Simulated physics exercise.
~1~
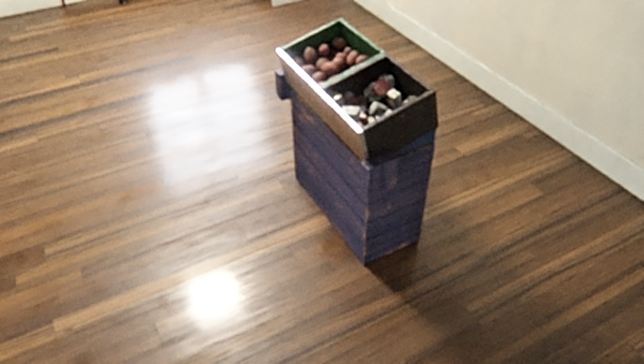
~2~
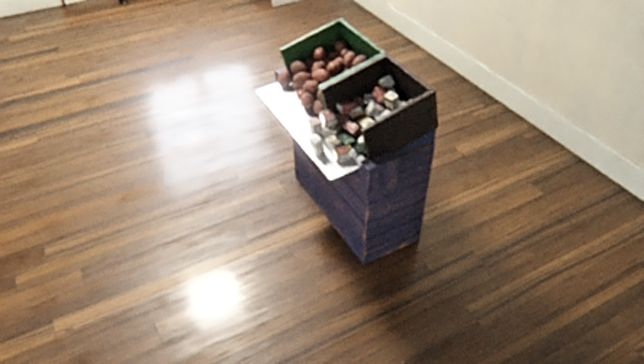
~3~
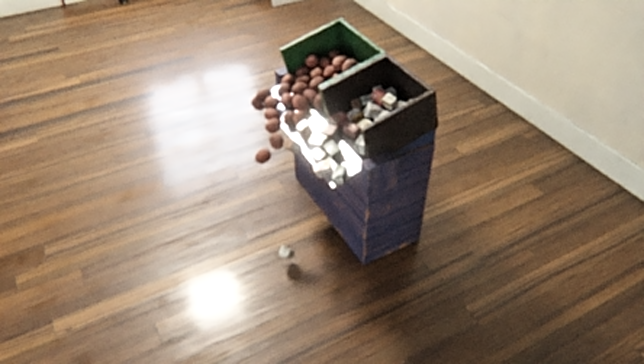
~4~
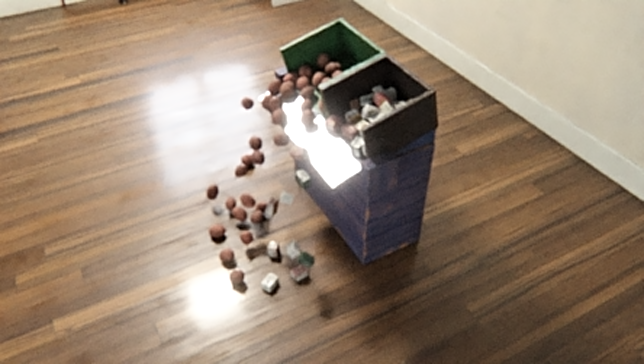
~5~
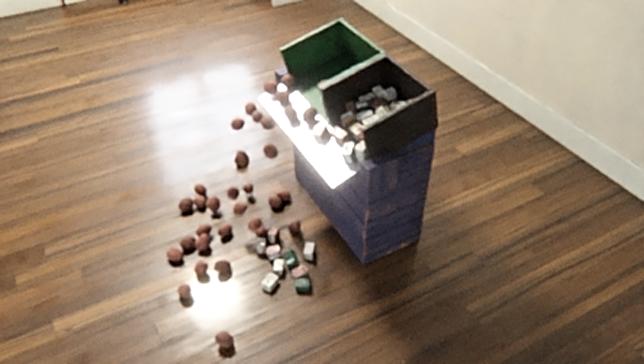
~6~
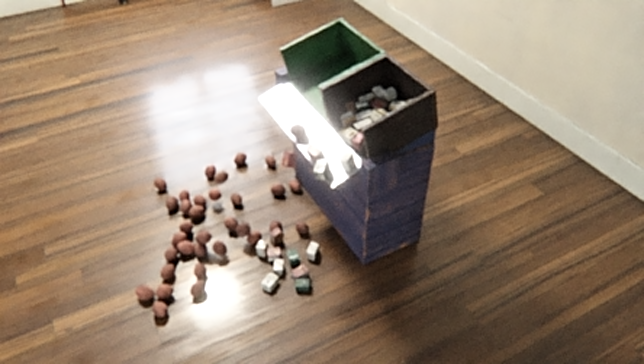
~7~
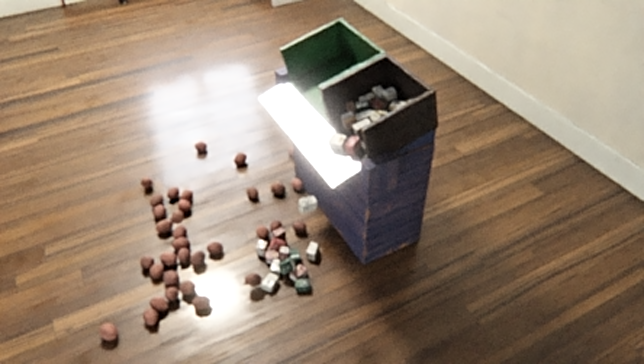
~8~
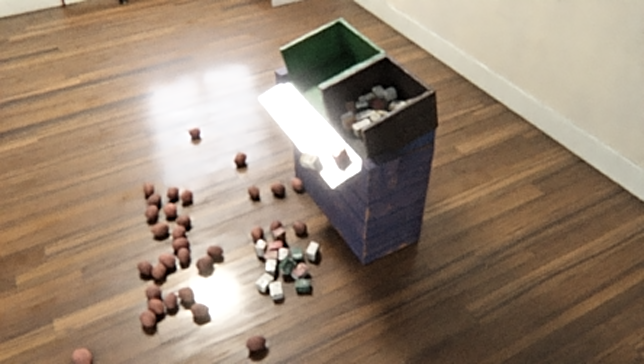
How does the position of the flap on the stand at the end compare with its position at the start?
At the start the flap leans up against the lower side of the bins, holding the goods in. By the end it has swung down and lies on its side, sticking out to the left of the open bins.
Room with wooden floor, a stand's flap dropping open, red potatoes and small cartons spilling leftward, green bin left nearly empty.
